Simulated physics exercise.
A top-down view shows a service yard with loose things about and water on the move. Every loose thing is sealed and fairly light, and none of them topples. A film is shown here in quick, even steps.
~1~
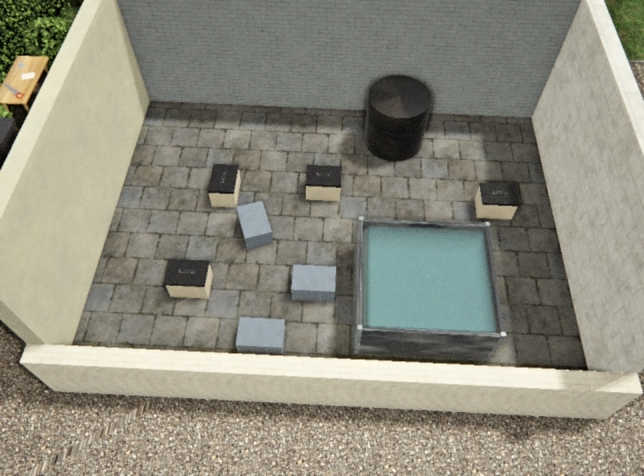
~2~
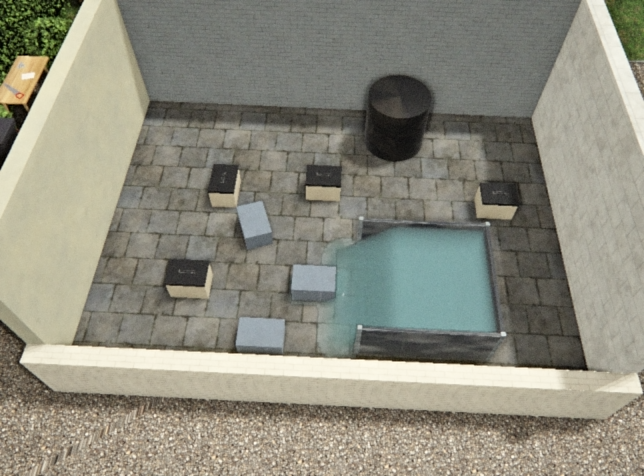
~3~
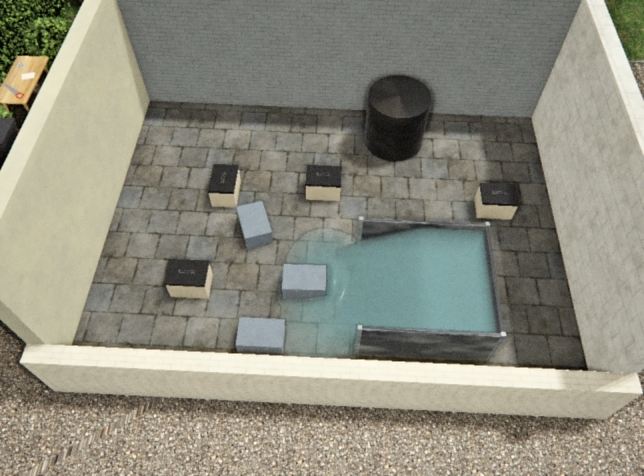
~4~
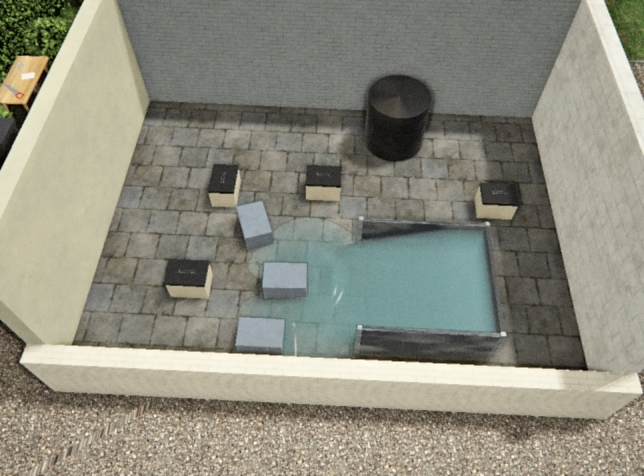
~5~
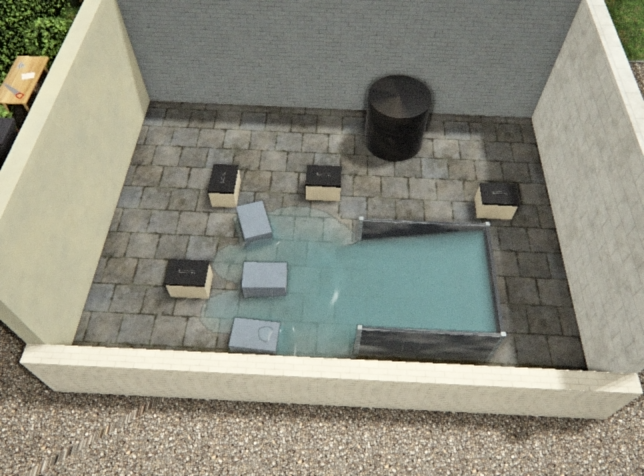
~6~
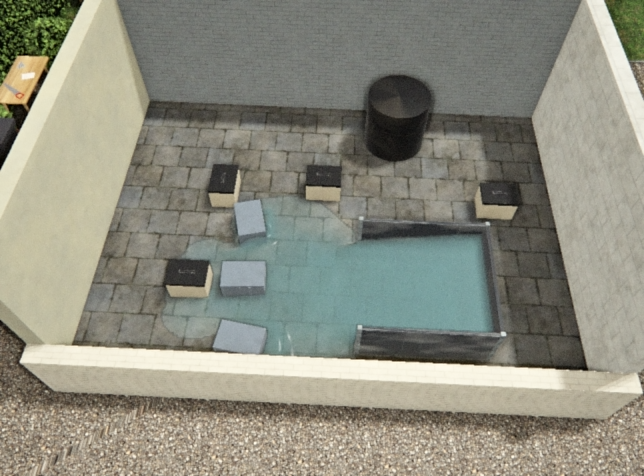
Water pouring from the open left side of a square tank, spreading across paving and pushing grey-blue crates to the left.
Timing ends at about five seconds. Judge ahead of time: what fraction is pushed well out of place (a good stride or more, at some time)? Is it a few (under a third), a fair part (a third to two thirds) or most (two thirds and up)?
Most.
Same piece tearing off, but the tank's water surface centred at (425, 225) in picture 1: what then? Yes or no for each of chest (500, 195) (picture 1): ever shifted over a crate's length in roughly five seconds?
Short version: Travelled less.
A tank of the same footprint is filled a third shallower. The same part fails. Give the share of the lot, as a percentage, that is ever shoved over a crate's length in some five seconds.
Close to 60 % of the lot.
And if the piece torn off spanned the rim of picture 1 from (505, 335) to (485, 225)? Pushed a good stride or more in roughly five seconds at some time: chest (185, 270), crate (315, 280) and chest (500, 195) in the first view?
Object by object: Short of it, short of it, covered the distance.
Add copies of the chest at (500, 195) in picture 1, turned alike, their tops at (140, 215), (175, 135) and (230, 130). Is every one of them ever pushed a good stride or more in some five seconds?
Listed in order: Displaced, displaced, then displaced.
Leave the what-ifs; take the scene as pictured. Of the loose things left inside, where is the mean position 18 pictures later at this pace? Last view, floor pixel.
Around (236, 186).
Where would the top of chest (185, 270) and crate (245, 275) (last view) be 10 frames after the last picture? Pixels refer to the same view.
About (108, 248) and (147, 232).
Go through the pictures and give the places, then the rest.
A crate at (314, 278), on the bottom; a crate at (260, 332) rests on the ground; 0 of 7 have shifted, in the first frame.
A crate at (314, 278) rests on the ground; a crate at (260, 332), on the bottom; 0 of 7 have shifted, in the second frame.
A crate at (304, 277) rests on the ground, close to its start; a crate at (260, 332), on the bottom; 1 of 7 have shifted, in the third frame.
A crate at (285, 275) rests on the ground, a stride from its start; a crate at (260, 332) rests on the ground; 1 of 7 have shifted, in the fourth frame.
A crate at (264, 275), on the bottom, a stride from its start; a crate at (254, 334), on the bottom, close to its start; 2 of 7 have shifted, in the fifth frame.
A crate at (243, 274) rests on the ground, a stride from its start; a crate at (240, 338), on the bottom, close to its start; 3 of 7 have shifted, in the sixth frame.
A moment on, 2 of 7 are well off their spots; 1 afloat.
Next, 5 of 7 are well off their spots; 4 afloat.
Later, 5 of 7 are well off their spots; 4 afloat.
In the end, 5 of 7 are well off their spots, and 5 have been at some point; 4 afloat.
